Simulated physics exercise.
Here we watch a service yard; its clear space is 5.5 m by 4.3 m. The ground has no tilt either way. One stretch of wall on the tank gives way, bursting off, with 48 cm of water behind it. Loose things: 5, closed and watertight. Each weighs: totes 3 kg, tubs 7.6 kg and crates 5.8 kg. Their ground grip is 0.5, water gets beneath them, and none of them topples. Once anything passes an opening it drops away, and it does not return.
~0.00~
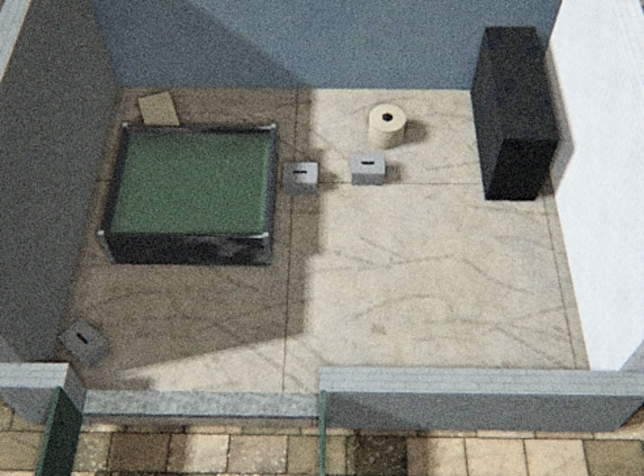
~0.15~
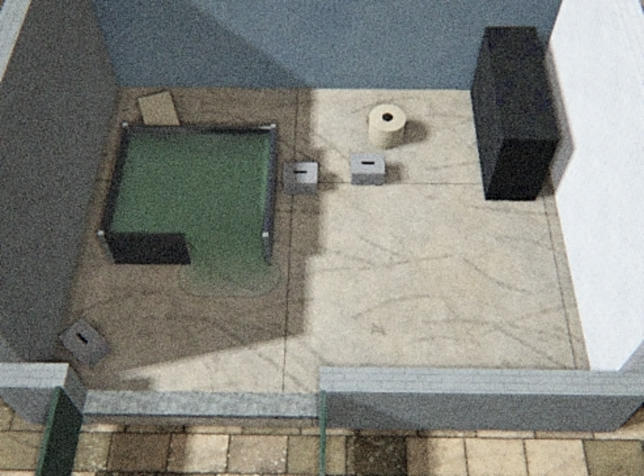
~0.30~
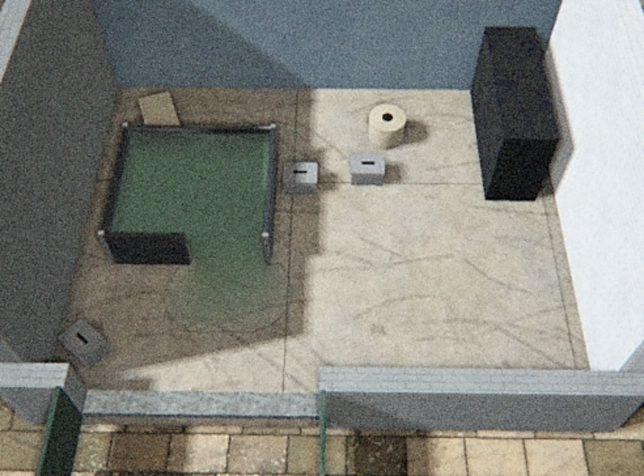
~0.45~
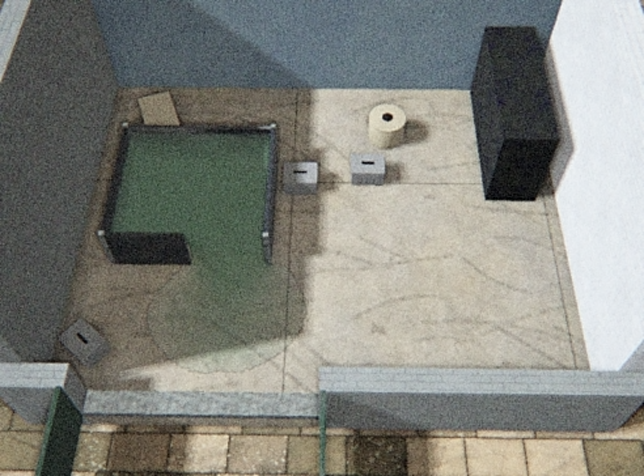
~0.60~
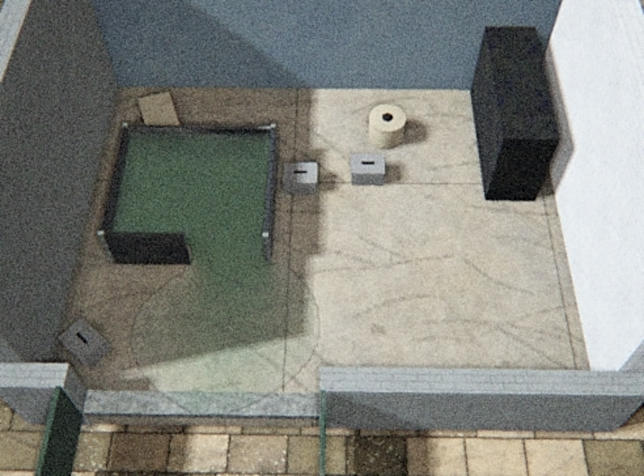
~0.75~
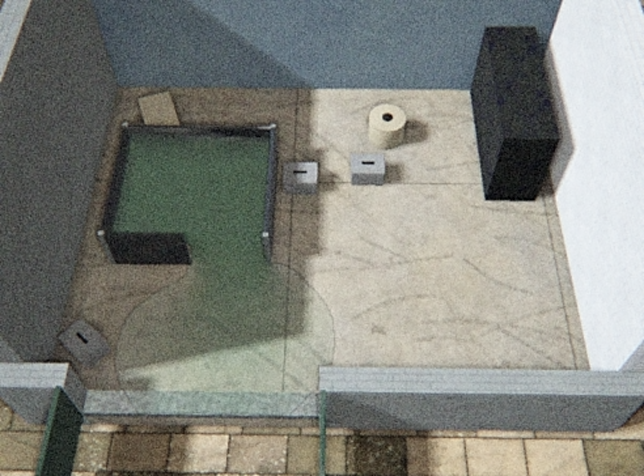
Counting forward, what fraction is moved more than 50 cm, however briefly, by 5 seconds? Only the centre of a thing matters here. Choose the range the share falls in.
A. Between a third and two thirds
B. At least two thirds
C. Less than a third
(C) Less than a third.
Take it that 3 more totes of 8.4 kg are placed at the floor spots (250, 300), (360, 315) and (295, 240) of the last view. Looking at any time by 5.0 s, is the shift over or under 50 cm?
In turn: More, less, short of it.
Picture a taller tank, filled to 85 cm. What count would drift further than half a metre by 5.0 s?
You'd get 0 in that case.
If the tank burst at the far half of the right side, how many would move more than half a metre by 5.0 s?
That gives 3 of them.
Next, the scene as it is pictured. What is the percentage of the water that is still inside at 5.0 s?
Still held: Near 50 %.
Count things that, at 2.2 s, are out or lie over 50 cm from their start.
0.
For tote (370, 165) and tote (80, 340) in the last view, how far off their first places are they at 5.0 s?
The first is off by 0 cm, the second by 5 cm.
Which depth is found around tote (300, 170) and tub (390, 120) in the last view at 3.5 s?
Depths: Near 0 cm, then near 0 cm.
After 1.1 s 0 of 5 are over 50 cm from their spots; 0 afloat.
After 2.2 s 0 of 5 are over 50 cm from their spots; 0 afloat.
After 3.5 s 0 of 5 are over 50 cm from their spots; 0 afloat.
After 5.0 s 0 of 5 are over 50 cm from their spots, and 0 have been at some point; 0 afloat.
